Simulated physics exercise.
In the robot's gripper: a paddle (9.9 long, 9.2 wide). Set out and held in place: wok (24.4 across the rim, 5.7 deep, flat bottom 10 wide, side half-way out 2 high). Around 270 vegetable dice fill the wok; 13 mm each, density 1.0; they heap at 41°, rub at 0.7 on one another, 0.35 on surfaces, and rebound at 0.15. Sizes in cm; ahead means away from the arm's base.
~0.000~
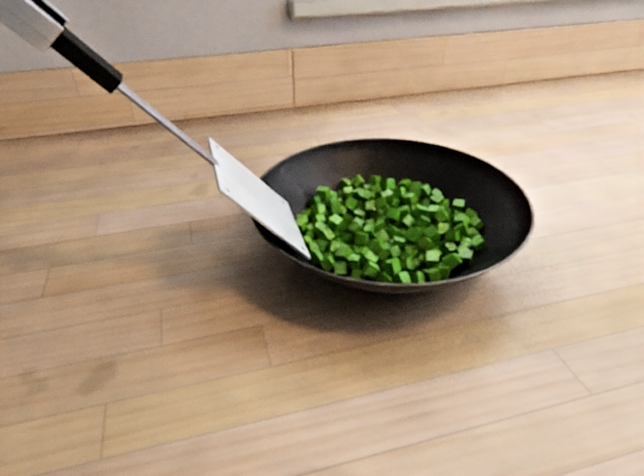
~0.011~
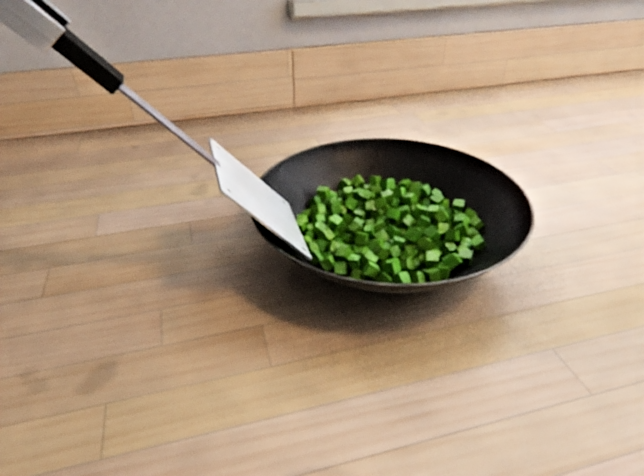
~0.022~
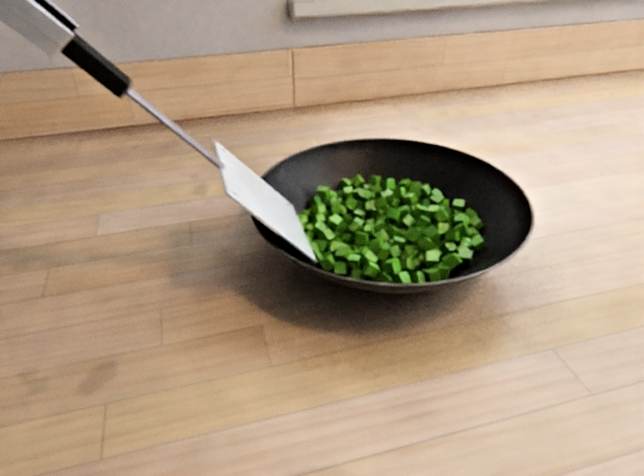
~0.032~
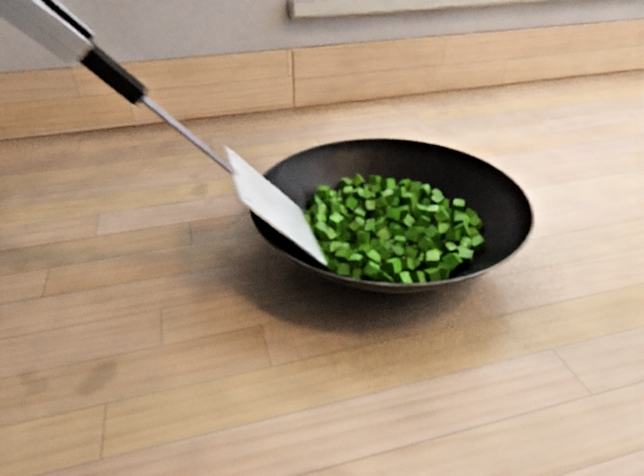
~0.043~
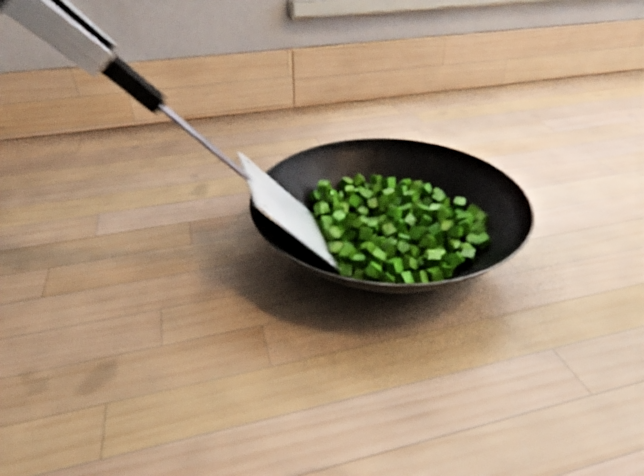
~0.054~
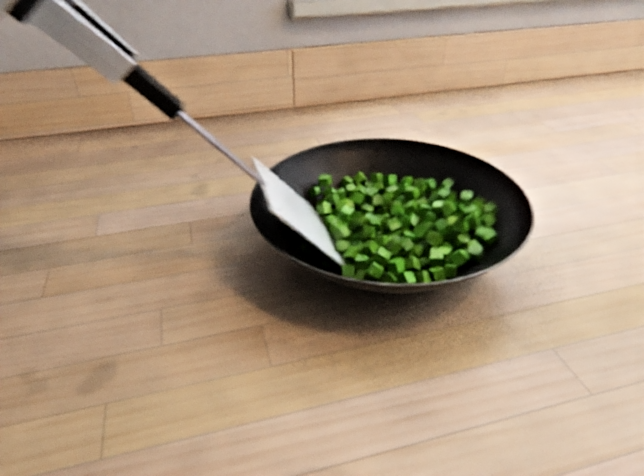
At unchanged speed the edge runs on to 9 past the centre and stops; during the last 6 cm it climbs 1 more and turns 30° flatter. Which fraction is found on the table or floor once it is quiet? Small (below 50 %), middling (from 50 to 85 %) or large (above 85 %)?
Share on the table or floor: Middling (from 50 to 85 %).
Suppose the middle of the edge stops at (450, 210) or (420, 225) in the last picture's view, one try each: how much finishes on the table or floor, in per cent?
Some 55 and 30 per cent.
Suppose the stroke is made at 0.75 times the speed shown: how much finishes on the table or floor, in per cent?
About 70 per cent.
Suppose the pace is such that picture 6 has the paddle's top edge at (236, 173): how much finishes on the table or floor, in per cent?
Some 65 per cent.
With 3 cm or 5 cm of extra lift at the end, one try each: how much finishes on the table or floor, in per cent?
Some 70 and 70 per cent.
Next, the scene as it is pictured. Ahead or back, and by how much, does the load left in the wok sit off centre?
About 1.0 cm ahead.
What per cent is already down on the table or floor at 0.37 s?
Roughly 30 per cent.
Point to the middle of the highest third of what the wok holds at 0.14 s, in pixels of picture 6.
At about (486, 178).
After 0.10 s, sloping 50°, highest piece 8 above the table; 265 in the wok, 5 on the blade or in flight.
After 0.14 s, sloping 42°, highest piece 10 above the table; 242 in the wok, 28 on the blade or in flight.
After 0.37 s, sloping 20°, highest piece 10 above the table; 80 on the table or floor, 74 in the wok, 116 on the blade or in flight.
After 1.42 s, sloping 20°, highest piece 3 above the table; 196 on the table or floor, 74 in the wok.
In the end, 196 on the table or floor, 74 in the wok. That is 73 % on the table or floor.
